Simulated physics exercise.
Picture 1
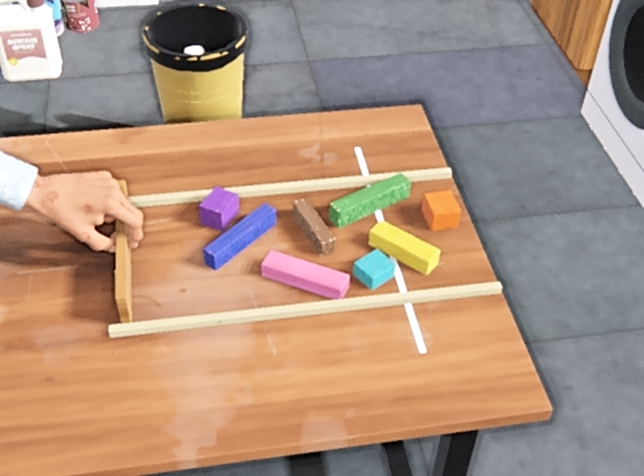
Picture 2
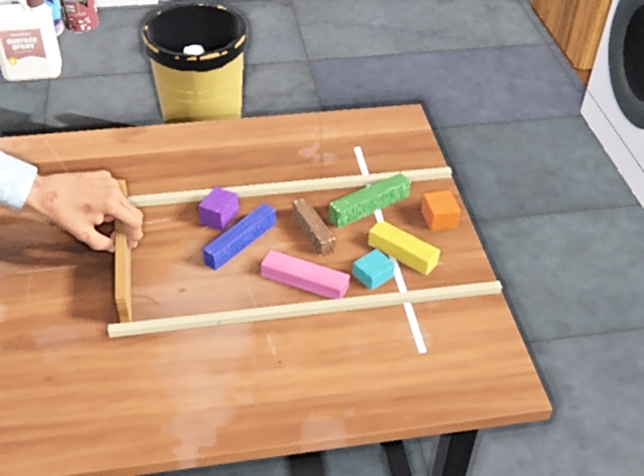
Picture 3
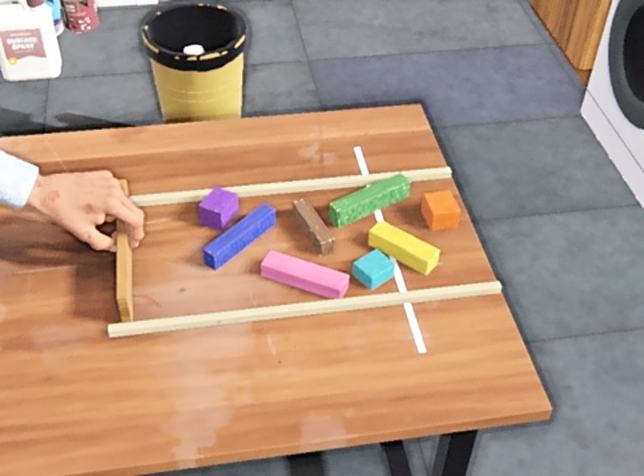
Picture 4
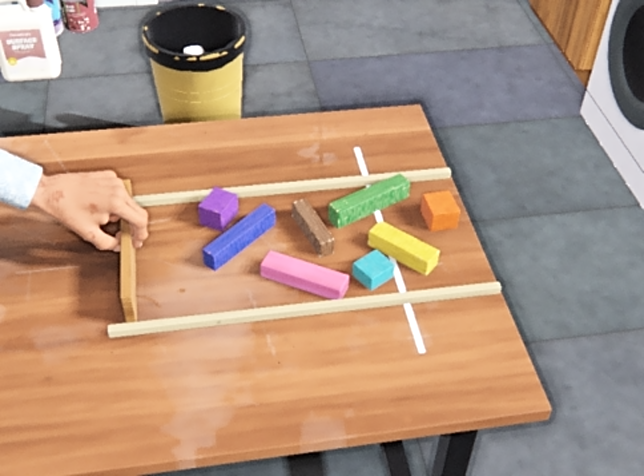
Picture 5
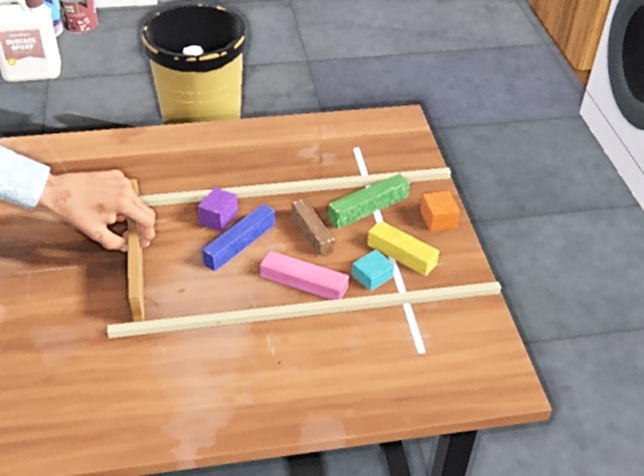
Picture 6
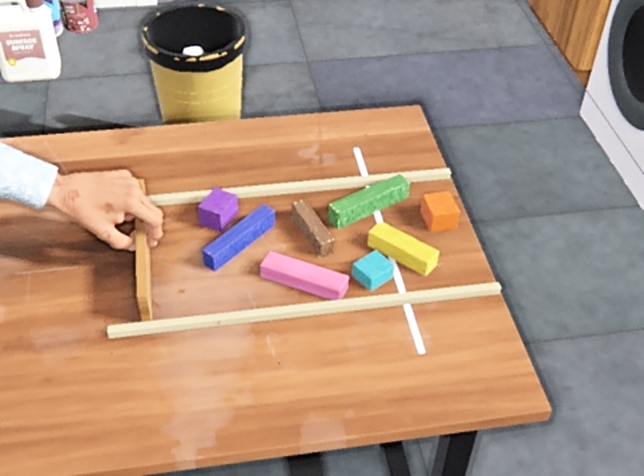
On a wooden table, a hand slides a board slightly right toward colourful blocks.
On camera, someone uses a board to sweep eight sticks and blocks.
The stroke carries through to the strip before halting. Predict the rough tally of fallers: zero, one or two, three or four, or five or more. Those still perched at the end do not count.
Tally: Zero.
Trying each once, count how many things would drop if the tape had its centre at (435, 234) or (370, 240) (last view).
So that's 4 for the first and 0 for the second.
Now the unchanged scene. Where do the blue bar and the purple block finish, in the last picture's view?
Positions - first (404, 214), then (385, 188).
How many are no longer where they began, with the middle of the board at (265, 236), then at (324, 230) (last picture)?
It comes to 4 for the first spot, 7 for the other.
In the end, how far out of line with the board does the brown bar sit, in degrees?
Angle: Roughly 25 degrees.
A little later, none off yet; orange block at rest near (440, 212); yellow bar at rest near (403, 248); green bar at rest near (369, 201).
Next, none off yet; orange block at rest near (440, 212); yellow bar moving near (408, 243); green bar shifted a little near (391, 204).
When it is over, the number that fall off is zero.
